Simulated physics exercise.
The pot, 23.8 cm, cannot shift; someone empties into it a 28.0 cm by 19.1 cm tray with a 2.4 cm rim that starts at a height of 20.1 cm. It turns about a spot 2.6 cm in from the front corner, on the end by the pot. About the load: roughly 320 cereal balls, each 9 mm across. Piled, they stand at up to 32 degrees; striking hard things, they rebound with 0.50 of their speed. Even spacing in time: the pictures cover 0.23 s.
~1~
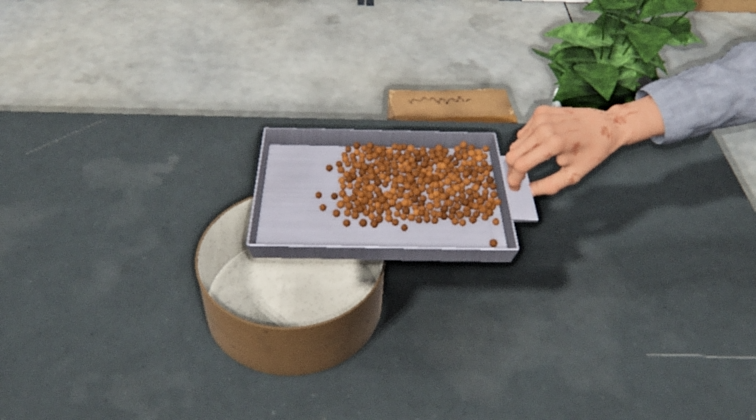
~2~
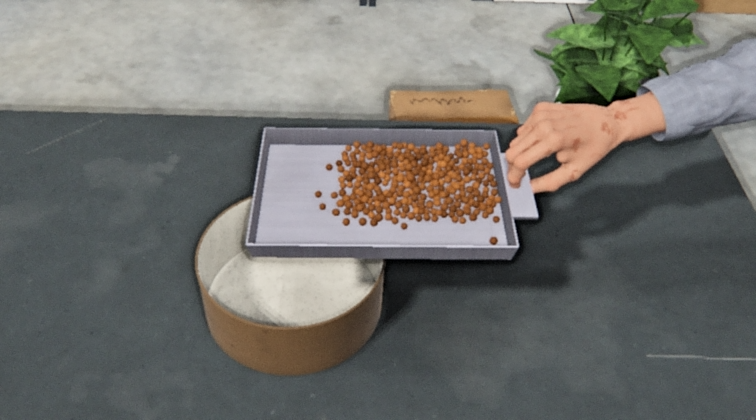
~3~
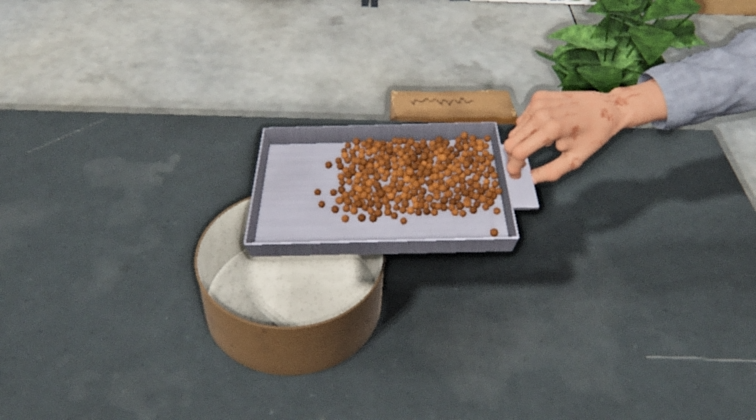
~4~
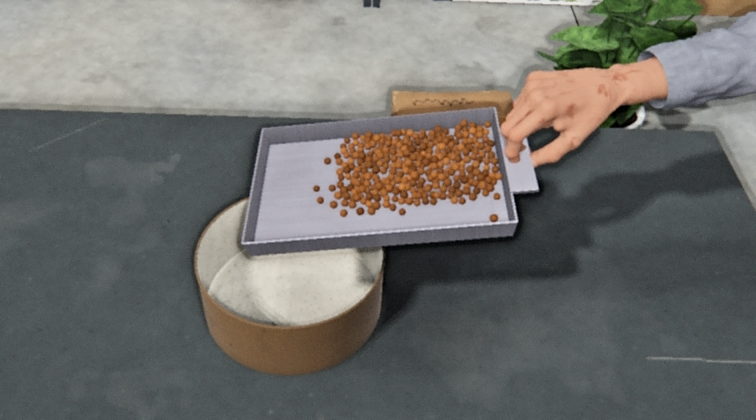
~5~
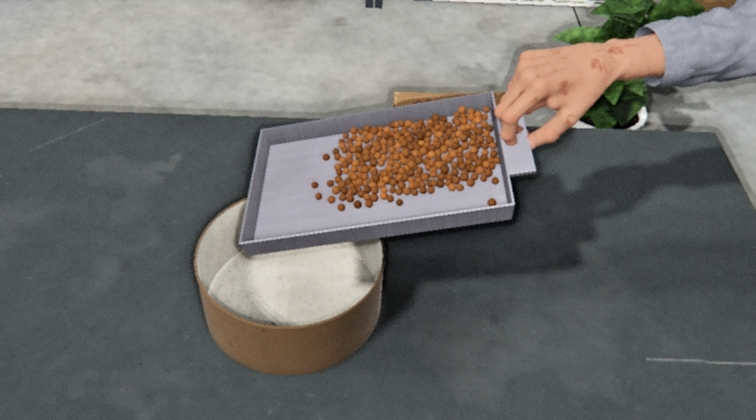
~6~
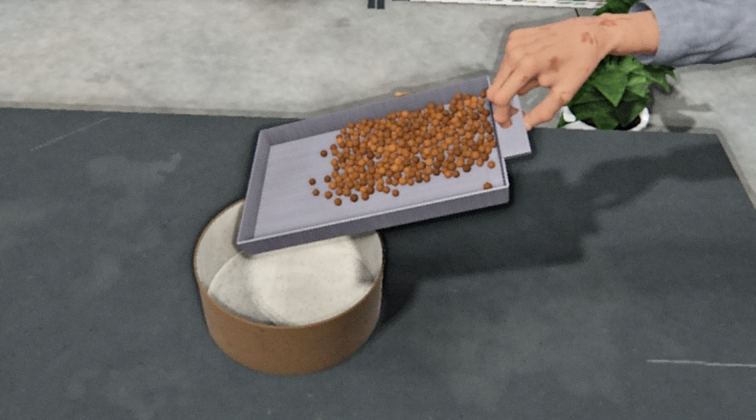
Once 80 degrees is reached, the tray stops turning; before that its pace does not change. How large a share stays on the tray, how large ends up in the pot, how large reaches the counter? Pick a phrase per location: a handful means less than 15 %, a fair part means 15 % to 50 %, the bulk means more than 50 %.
Tray: A fair part, pot: A fair part, counter: A fair part.
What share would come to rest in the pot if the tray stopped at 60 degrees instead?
That comes out at some 15 per cent.
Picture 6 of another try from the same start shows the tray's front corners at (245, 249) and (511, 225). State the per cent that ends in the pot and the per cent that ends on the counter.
Pot 0 % / counter 80 %.
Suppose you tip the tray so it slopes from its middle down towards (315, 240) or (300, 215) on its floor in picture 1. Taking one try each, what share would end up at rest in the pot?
The share comes to about 0 in a hundred, then about 10 in a hundred.
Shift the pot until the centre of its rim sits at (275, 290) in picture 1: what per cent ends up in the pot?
Some 20 per cent.
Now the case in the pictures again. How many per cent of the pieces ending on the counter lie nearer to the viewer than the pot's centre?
About 40 percent of the spill.
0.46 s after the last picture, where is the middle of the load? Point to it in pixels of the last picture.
Roughly pixel (260, 169).
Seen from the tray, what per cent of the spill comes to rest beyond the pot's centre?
Some 100 per cent of the spill lies beyond the centre.
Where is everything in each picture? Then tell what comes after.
In the first frame, tray tilt 0 degrees, front corners at (252, 242) and (514, 247); middle of the pieces at (412, 181); pot at (292, 253).
In the second frame, tray tilt 1 degrees, front corners at (251, 242) and (514, 244); middle of the pieces at (412, 180).
In the third frame, tray tilt 4 degrees, front corners at (249, 241) and (514, 235), lowest corner left back; middle of the pieces at (412, 174).
In the fourth frame, tray tilt 9 degrees, front corners at (246, 240) and (512, 219), lowest corner left back; middle of the pieces at (411, 165).
In the fifth frame, tray tilt 14 degrees, front corners at (244, 240) and (509, 202), lowest corner left back; middle of the pieces at (409, 155).
In the sixth frame, tray tilt 19 degrees, front corners at (242, 240) and (503, 184), lowest corner left back; middle of the pieces at (406, 146); pot at (290, 252).
Then, 0.28 s after the last picture, tilt 50 degrees; the tray holds 100 %, the pot 0 %.
Then, 0.46 s after the last picture, tilt 70 degrees; the tray holds 90 %, the pot 0 %.
Then, 0.76 s after the last picture, tilt 80 degrees; the tray holds 40 %, the pot 20 %.
In the end, tray 40 %, pot 25 %, counter 35 %.
